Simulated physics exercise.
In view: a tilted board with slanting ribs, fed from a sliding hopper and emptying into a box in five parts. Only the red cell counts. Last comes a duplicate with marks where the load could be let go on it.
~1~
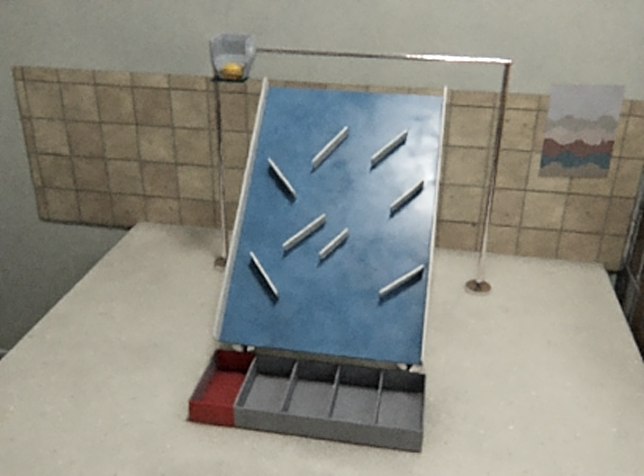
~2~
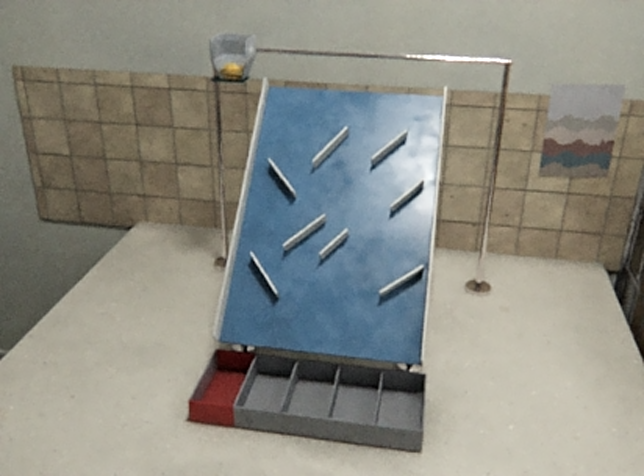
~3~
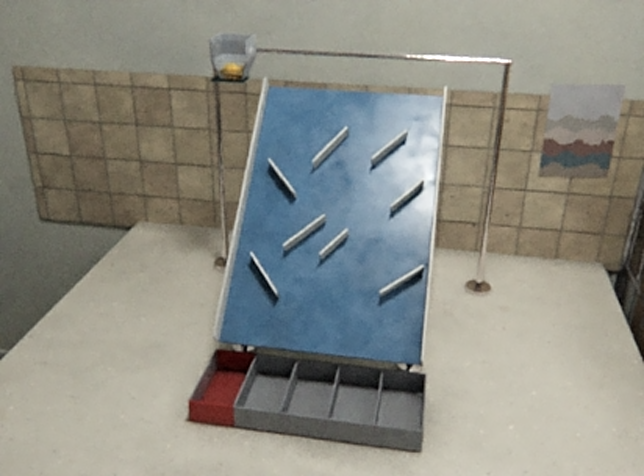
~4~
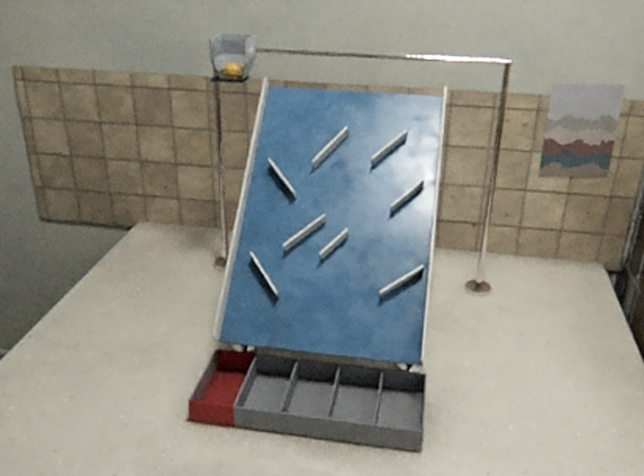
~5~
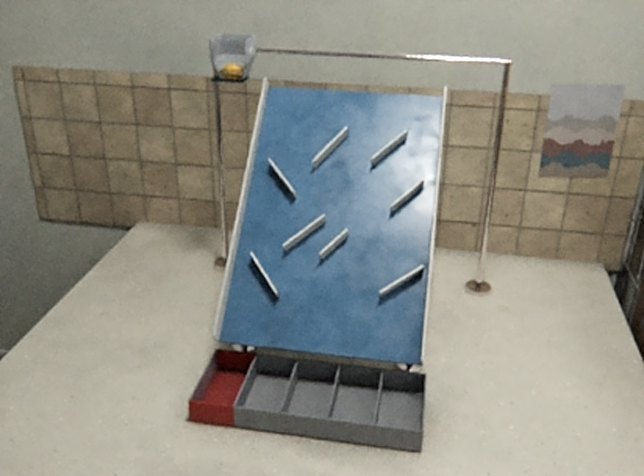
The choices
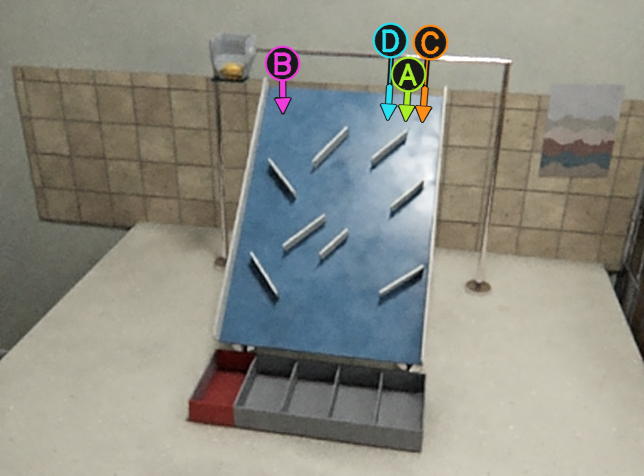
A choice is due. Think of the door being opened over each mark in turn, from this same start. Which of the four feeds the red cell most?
Go for B.
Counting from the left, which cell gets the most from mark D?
It is the second one.
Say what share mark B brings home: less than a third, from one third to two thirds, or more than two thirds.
It is from one third to two thirds.
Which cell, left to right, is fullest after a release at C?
The third from the left.
On the marked copy, mark A meets the board at (406, 115); mark B meets the board at (282, 107); mark C meets the board at (422, 116); mark D meets the board at (388, 114).
With A, none in the red cell, nearly all in other cells.
With B, about a third in the red cell, about half in other cells, a small part outside the box.
With C, a stray few in the red cell, nearly all in other cells, a small part held on the board, a stray few outside the box.
With D, a stray few in the red cell, nearly all in other cells, a small part outside the box.
